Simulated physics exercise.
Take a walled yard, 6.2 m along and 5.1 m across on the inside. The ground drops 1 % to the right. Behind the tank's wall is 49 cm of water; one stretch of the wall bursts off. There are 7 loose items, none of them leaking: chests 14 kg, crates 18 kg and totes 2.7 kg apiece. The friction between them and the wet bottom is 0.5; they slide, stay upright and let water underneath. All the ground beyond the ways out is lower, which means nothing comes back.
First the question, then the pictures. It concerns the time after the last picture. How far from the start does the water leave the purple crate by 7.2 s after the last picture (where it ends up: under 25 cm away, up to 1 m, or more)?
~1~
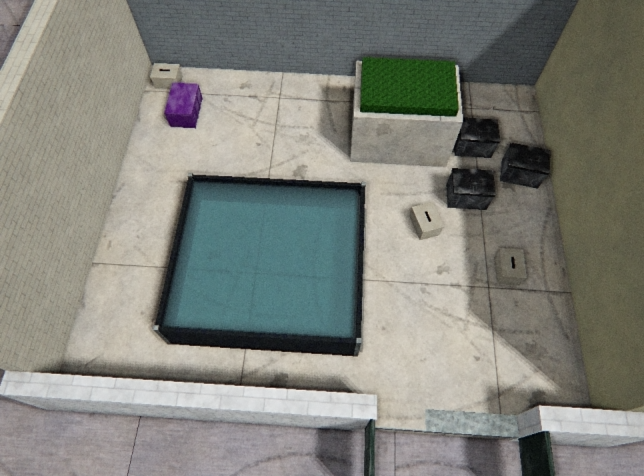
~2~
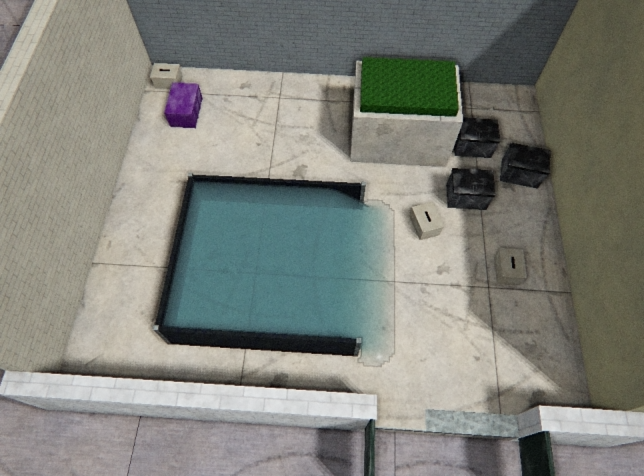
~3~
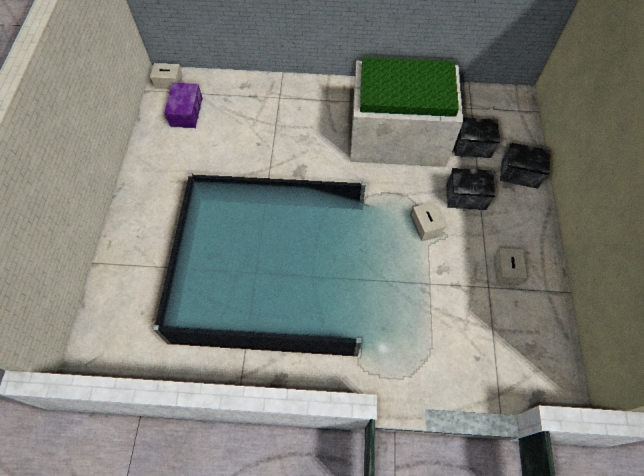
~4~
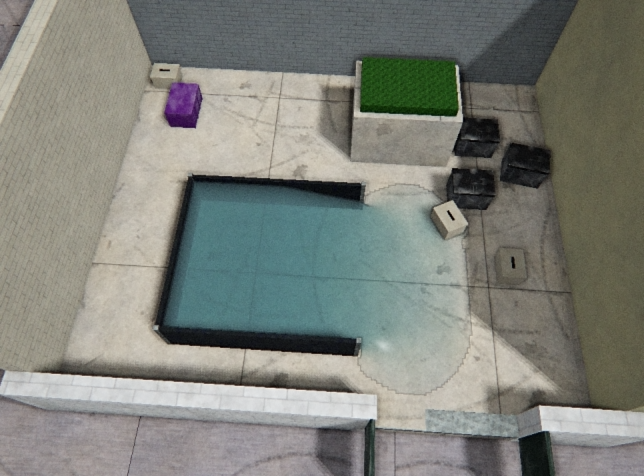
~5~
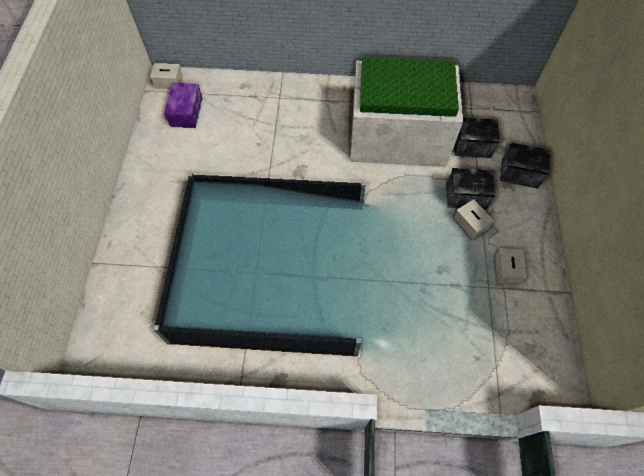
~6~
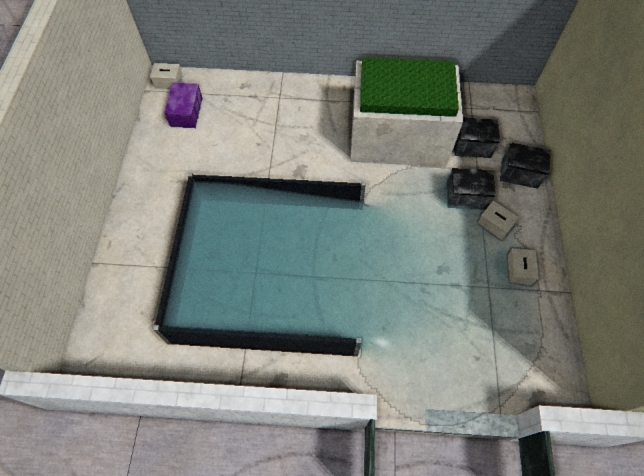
Displacement: Negligible.
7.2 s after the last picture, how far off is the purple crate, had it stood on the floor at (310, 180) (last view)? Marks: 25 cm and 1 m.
It hardly budges.
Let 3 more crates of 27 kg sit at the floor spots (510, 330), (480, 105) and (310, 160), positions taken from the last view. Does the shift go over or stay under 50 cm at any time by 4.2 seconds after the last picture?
Note, same order as listed: Beyond the limit, beyond the limit, inside the limit.
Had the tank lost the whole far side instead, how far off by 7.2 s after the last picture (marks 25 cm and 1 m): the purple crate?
After that, the purple crate is washed away.
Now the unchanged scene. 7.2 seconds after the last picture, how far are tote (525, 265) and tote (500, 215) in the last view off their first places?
Lab note - net shifts in turn: 150 cm; 350 cm.
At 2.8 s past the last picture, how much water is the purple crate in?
0 cm or so.
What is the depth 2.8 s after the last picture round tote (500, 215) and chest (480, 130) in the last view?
Roughly 23 and 8 cm.
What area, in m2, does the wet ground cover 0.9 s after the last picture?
About 14 m2 is covered.
Then, 0.9 s after the last picture the purple crate is near (181, 98), 0.0 m from its start, aground; 0 of 7 are out; 2 afloat.
Then, 2.8 s after the last picture the purple crate is near (181, 98), 0.0 m from its start, aground; 0 of 7 are out; 3 afloat.
Then, 4.8 s after the last picture the purple crate is near (181, 98), 0.0 m from its start, aground; 0 of 7 are out; 4 afloat.
Then, 7.2 s after the last picture the purple crate is near (179, 99), 0.0 m from its start, aground; 0 of 7 are out; 5 afloat.
